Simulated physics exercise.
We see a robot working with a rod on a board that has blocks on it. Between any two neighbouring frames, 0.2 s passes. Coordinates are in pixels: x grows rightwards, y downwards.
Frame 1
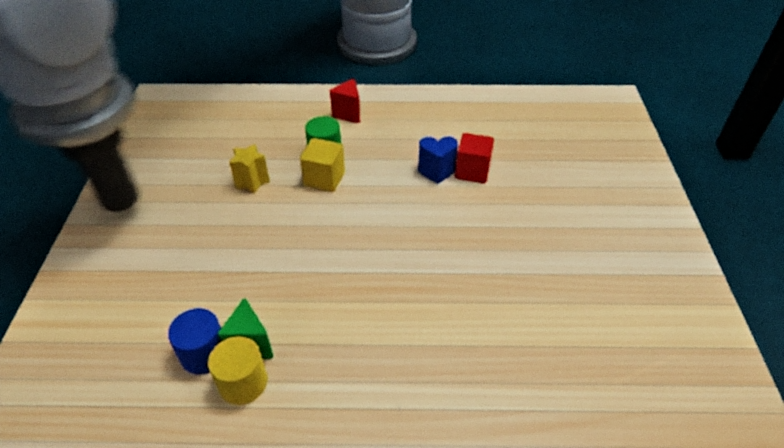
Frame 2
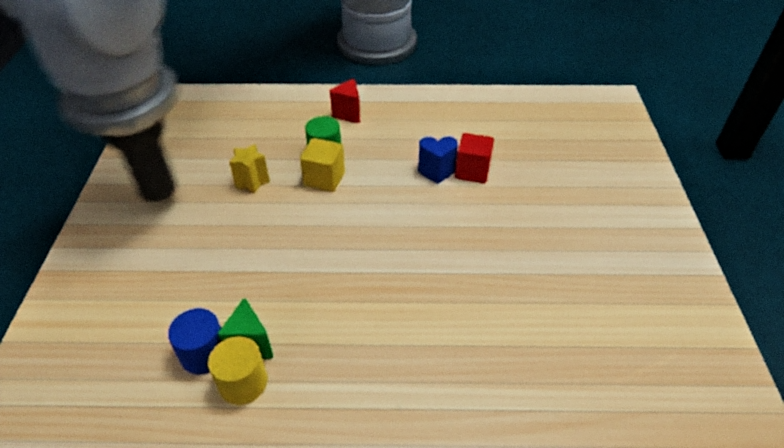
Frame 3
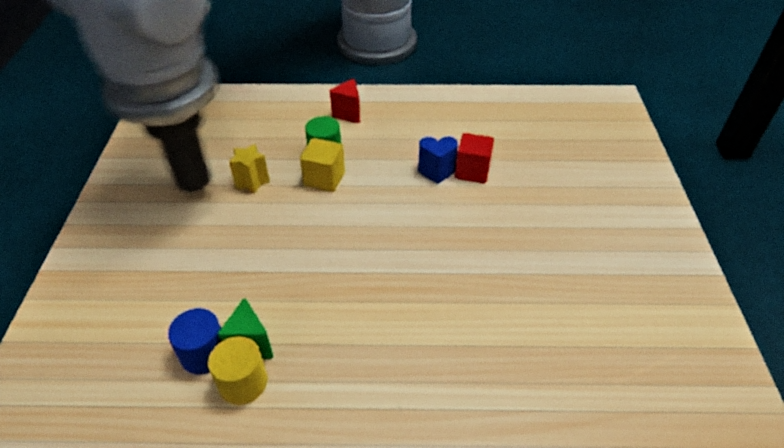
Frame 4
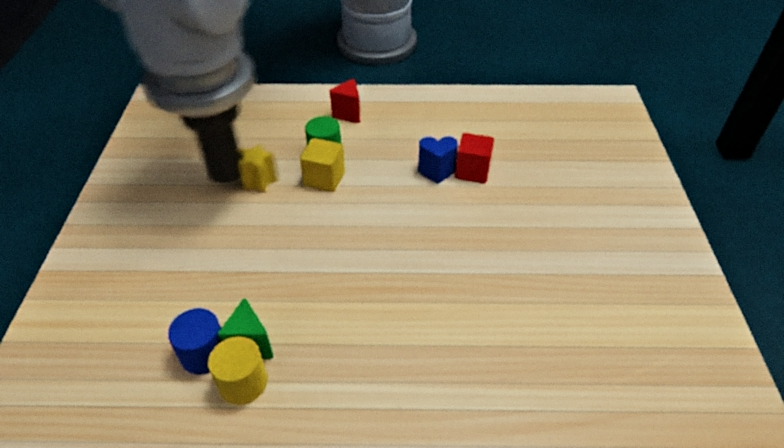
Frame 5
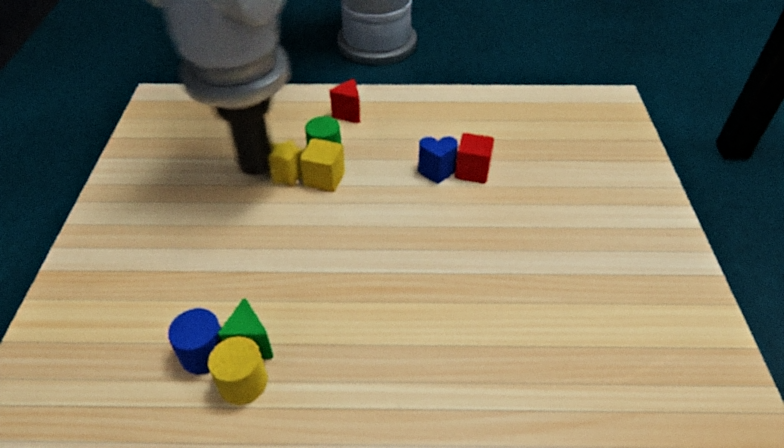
A robot arm with a dark rod moved right across a wooden board scattered with colored blocks, reached the yellow star, and pushed it right until it sat beside the yellow square block.
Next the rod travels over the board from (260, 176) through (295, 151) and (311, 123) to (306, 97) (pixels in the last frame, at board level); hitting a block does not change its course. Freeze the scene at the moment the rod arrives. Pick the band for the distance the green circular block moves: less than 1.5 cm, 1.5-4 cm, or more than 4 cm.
It's set to move under 1.5 cm.
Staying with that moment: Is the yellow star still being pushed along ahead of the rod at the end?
It seems not.
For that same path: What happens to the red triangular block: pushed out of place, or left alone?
At the end of the path, it will still be in place.
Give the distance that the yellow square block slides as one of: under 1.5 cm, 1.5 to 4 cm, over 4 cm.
Ends under 1.5 cm away.
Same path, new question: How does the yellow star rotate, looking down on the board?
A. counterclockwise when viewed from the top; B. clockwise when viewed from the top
The one that fits is B, clockwise when viewed from the top.
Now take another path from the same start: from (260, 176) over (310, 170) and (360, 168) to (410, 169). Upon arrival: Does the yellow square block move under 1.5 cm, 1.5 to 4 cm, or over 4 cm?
The shift is above 4 cm.
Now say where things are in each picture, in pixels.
In the first picture, rod's lower end at (120, 199); yellow star at (246, 155); yellow square block at (322, 151); green circular block at (322, 126); red triangular block at (347, 88).
In the second picture, rod at (158, 189); blocks still.
In the third picture, rod at (193, 180); blocks still.
In the fourth picture, rod at (226, 172); yellow star at (254, 154).
In the fifth picture, rod at (257, 164); yellow star at (285, 149); yellow square block at (322, 151); green circular block at (322, 126); red triangular block at (347, 88).
What follows on the original path. One third of the way, rod at (293, 138); yellow star at (304, 142), turned 50° clockwise; yellow square block at (333, 152); green circular block at (326, 125).
Two thirds of the way, rod at (310, 110); yellow star at (304, 142), turned 50° clockwise; yellow square block at (333, 152); green circular block at (332, 123).
At the end, rod at (304, 85); yellow star at (304, 142), turned 50° clockwise; yellow square block at (333, 152); green circular block at (332, 123); red triangular block still.
